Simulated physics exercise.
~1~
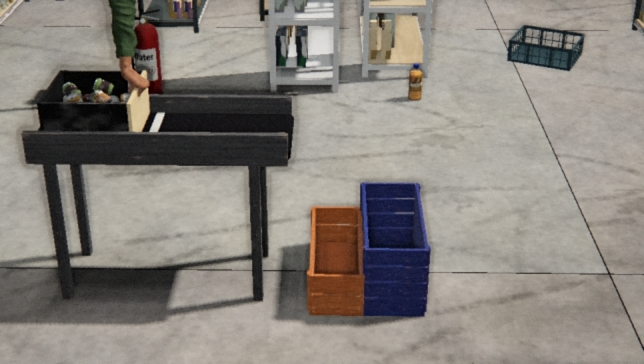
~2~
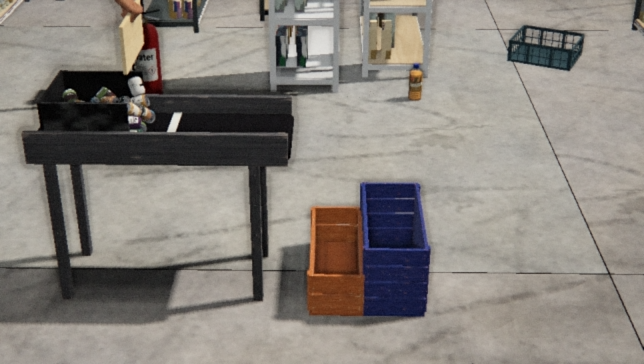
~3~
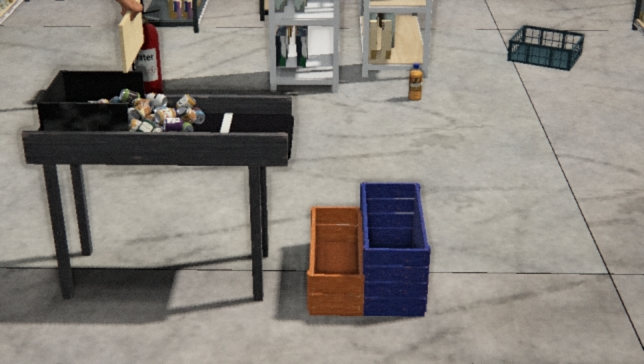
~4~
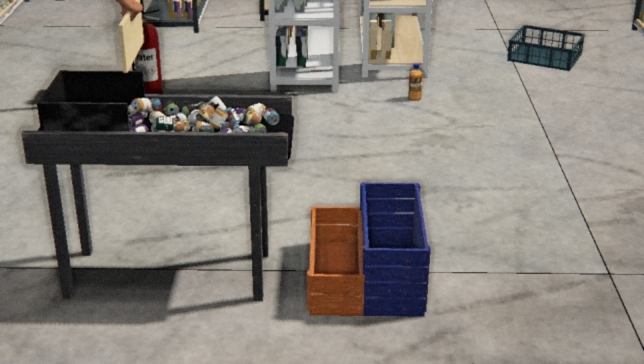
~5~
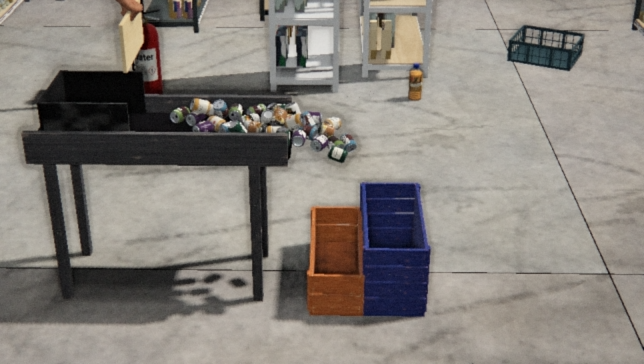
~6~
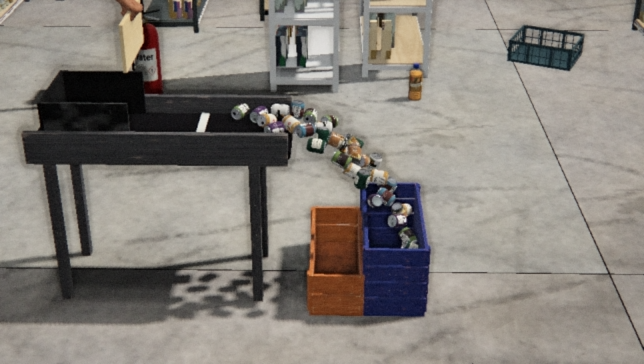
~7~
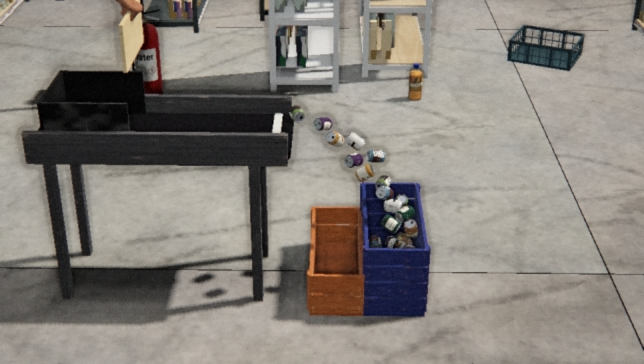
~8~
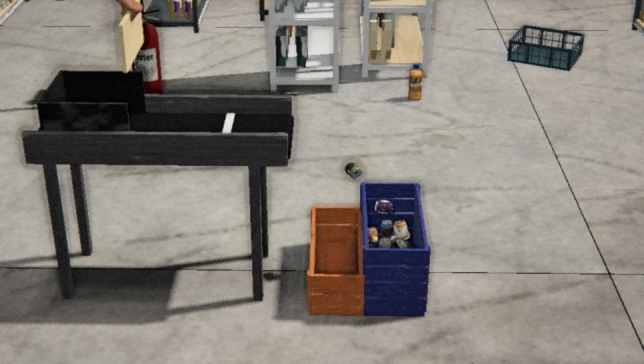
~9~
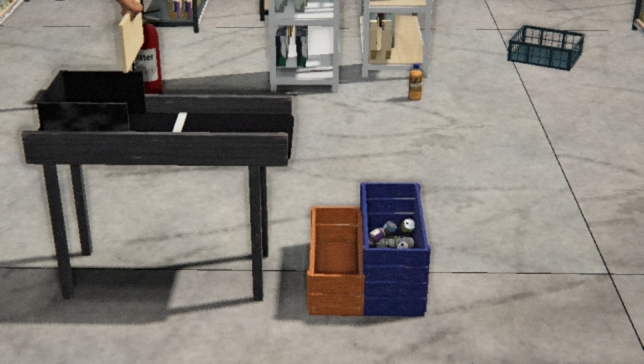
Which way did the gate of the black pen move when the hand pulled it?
The gate moved up, and it was held there above the belt while the cans went by.
